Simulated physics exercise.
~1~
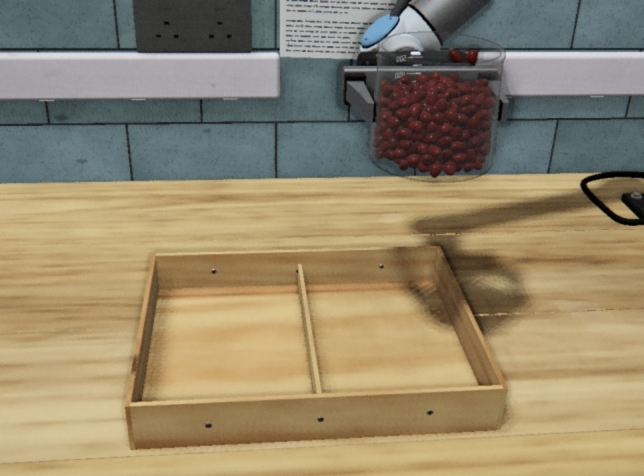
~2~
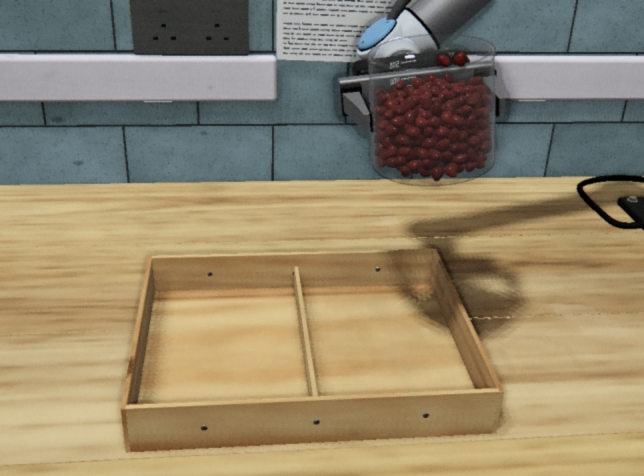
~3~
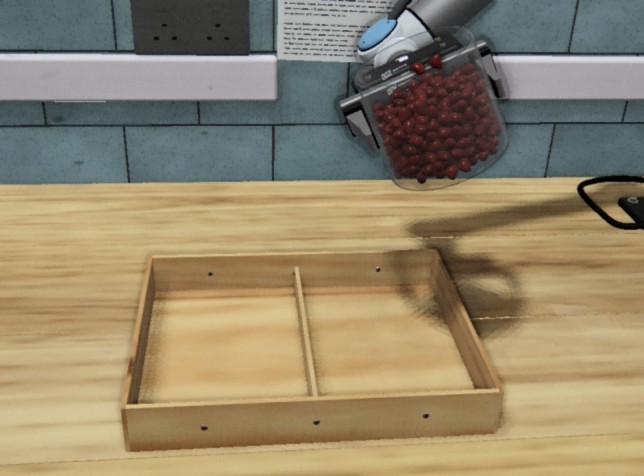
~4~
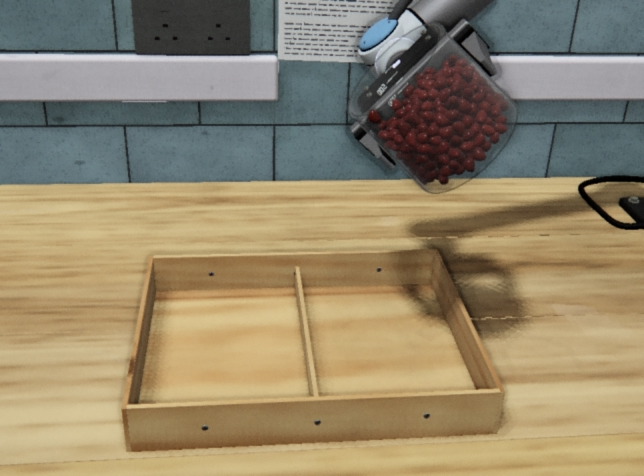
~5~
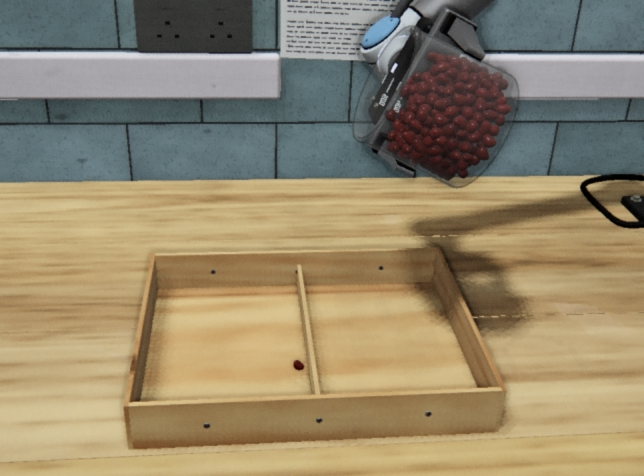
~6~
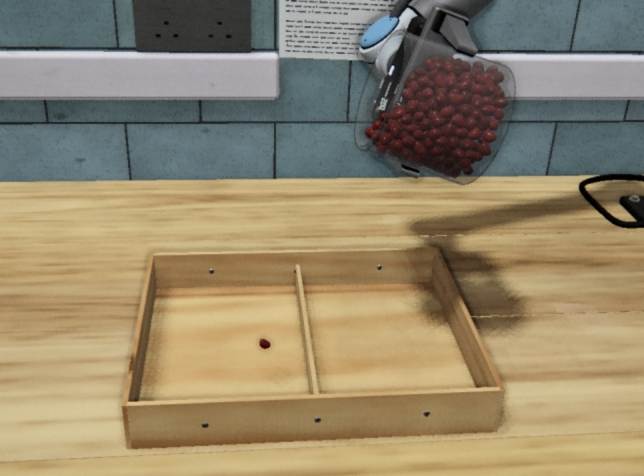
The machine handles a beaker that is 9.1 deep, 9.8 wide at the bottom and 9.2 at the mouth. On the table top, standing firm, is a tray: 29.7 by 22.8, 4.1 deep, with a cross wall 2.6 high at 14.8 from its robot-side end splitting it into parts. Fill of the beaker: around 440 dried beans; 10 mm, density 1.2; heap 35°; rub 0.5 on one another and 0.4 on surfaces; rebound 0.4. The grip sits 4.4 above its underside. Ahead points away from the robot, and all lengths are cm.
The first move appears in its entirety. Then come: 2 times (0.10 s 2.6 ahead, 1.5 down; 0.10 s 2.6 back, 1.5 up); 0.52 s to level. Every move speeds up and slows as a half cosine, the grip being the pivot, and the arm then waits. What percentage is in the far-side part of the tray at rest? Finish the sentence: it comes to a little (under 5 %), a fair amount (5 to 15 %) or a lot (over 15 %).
It comes to a fair amount.
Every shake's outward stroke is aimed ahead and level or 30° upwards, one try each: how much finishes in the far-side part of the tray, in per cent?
20 and 30 %.
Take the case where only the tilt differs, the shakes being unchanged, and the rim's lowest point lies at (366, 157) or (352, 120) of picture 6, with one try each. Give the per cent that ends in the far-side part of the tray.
25 % and 0 %.
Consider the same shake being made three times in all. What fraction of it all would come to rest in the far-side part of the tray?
That would give close to 10 percent.
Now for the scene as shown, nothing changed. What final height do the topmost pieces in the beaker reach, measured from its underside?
Roughly 8.5 centimetres.
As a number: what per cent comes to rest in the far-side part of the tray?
8 per cent or thereabouts.
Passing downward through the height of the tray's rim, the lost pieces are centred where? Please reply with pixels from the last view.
Estimated centre near (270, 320) in pixels.
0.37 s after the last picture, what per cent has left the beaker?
Roughly 5 per cent by then.
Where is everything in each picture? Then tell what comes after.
In the first frame, beaker middle at (435, 106), level; upper third of the load around (438, 100), from x 380 to 490, top at y 55; 436 in the beaker.
In the second frame, beaker middle at (432, 109), tilted 7° forward; upper third of the load around (440, 103), from x 380 to 485, top at y 60.
In the third frame, beaker middle at (432, 110), tilted 25° forward; upper third of the load around (449, 99), from x 380 to 495, top at y 60.
In the fourth frame, beaker middle at (432, 110), tilted 46° forward; upper third of the load around (454, 94), from x 375 to 505, top at y 60; 435 in the beaker, 1 in flight or on a rim.
In the fifth frame, beaker middle at (434, 109), tilted 64° forward; upper third of the load around (457, 87), from x 300 to 505, top at y 60; 435 in the beaker, 1 in the far-side part.
In the sixth frame, beaker middle at (432, 109), tilted 71° forward; upper third of the load around (456, 87), from x 265 to 500, top at y 60; 435 in the beaker, 1 in the far-side part.
Then, 0.37 s later, tilted 71° forward, highest piece 26 above the table; 404 in the beaker, 15 in the far-side part, 2 in the robot-side part, 15 in flight or on a rim.
Then, 0.74 s later, tilted 20° forward, highest piece 28 above the table; 388 in the beaker, 36 in the far-side part, 10 in the robot-side part, 2 in flight or on a rim.
Then, 1.12 s later, level, highest piece 28 above the table; 388 in the beaker, 38 in the far-side part, 10 in the robot-side part.
Then, 2.17 s later, level, highest piece 28 above the table; 388 in the beaker, 38 in the far-side part, 10 in the robot-side part.
At rest, 388 in the beaker, 38 in the far-side part, 10 in the robot-side part. That is 9 % in the far-side part of the tray.
